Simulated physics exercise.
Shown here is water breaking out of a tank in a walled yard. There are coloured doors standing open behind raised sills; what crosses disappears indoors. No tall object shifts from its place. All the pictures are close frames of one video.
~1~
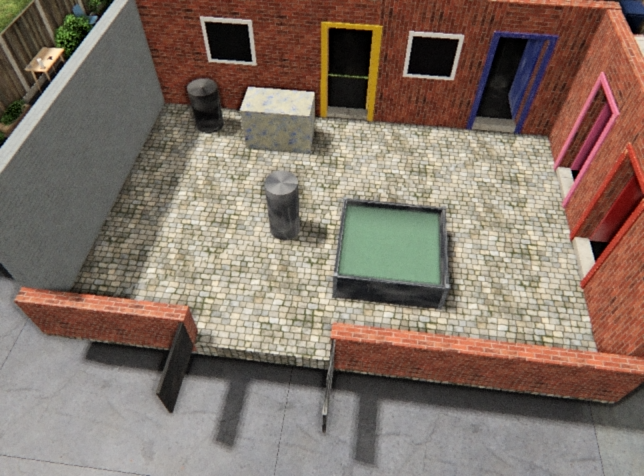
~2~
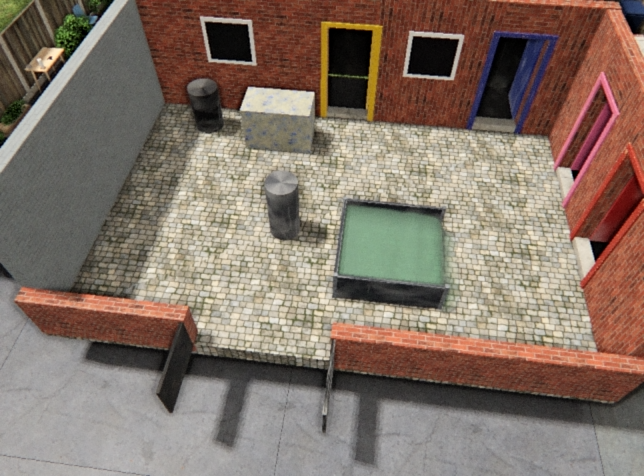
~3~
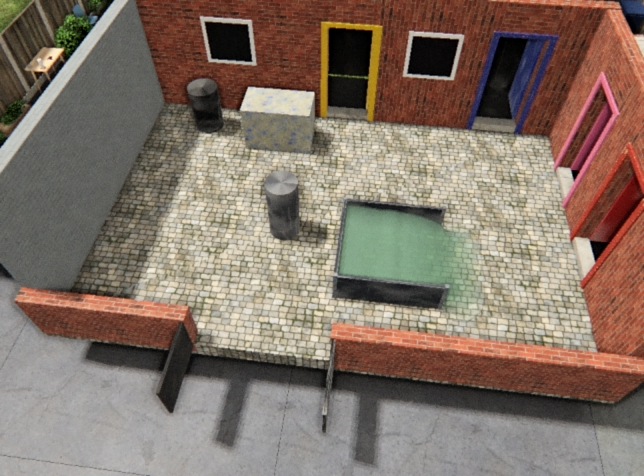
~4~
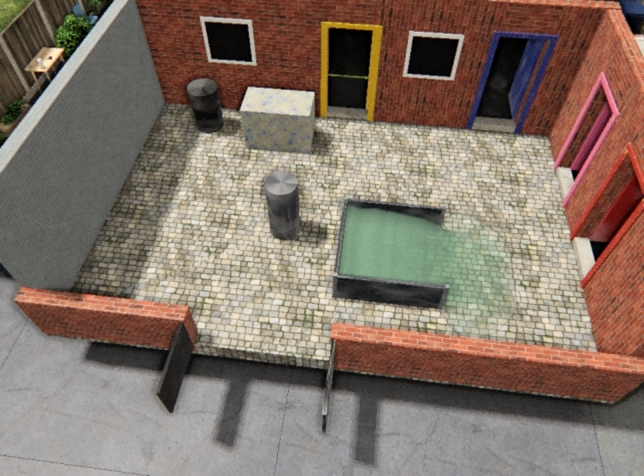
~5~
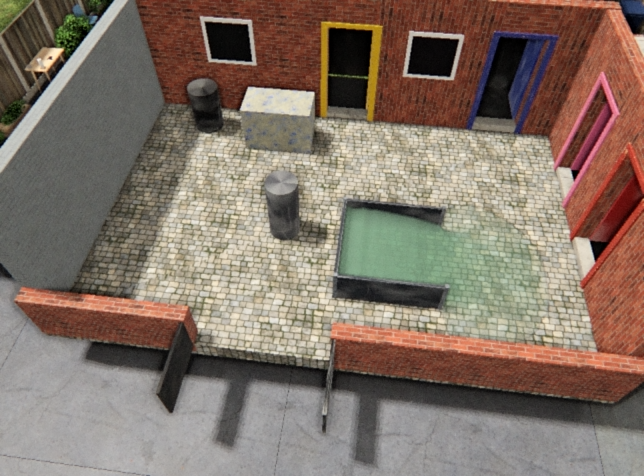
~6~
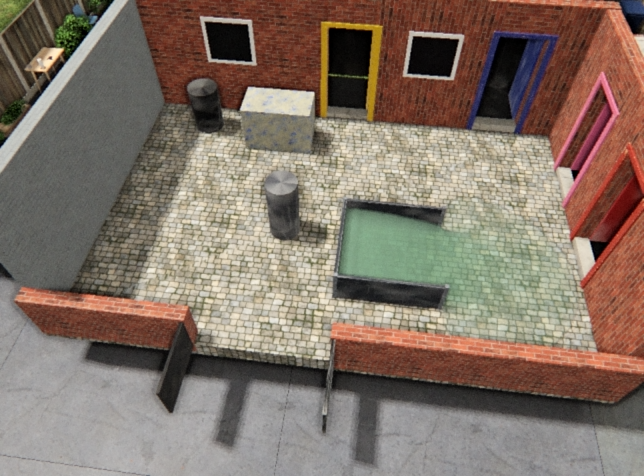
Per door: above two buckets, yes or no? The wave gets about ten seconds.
Pink door no. Red door yes. Yellow door no. Blue door no.
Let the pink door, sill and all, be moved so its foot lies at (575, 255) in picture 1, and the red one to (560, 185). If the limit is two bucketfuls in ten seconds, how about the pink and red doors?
Note - pink ends up above it; red ends up short of it.
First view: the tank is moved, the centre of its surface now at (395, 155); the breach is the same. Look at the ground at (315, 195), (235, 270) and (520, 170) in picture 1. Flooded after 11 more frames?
The first spot ends up left untouched, the second left untouched and the third sodden.
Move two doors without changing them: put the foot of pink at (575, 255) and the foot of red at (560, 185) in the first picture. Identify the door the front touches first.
First: The one in pink.
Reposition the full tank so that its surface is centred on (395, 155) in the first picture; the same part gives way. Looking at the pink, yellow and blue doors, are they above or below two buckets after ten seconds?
Lab note - pink door crosses the line, yellow door doesn't reach it, blue door doesn't reach it.
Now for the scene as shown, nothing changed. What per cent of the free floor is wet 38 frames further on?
Near 50 in a hundred.
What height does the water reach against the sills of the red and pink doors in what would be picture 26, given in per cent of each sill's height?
Close to 120 per cent for the first one and close to 70 per cent for the second.
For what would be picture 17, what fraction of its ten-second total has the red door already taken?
About 65 per cent.
A moment on, water covers 20 % of the floor; the pink door not reached, the red door over two buckets in, the yellow door not reached, the blue door not reached.
Next, water covers 20 % of the floor; the pink door wet at the sill, nothing in, the red door far over two buckets in, the yellow door not reached, the blue door not reached.
Then, water covers 25 % of the floor; the pink door wet at the sill, nothing in, the red door far over two buckets in, the yellow door not reached, the blue door wet at the sill, nothing in.
Later, water covers 50 % of the floor; the pink door under two buckets in, the red door far over two buckets in, the yellow door wet at the sill, nothing in, the blue door wet at the sill, nothing in.
In the end, water covers 75 % of the floor; the pink door under two buckets in, the red door far over two buckets in, the yellow door wet at the sill, nothing in, the blue door wet at the sill, nothing in.
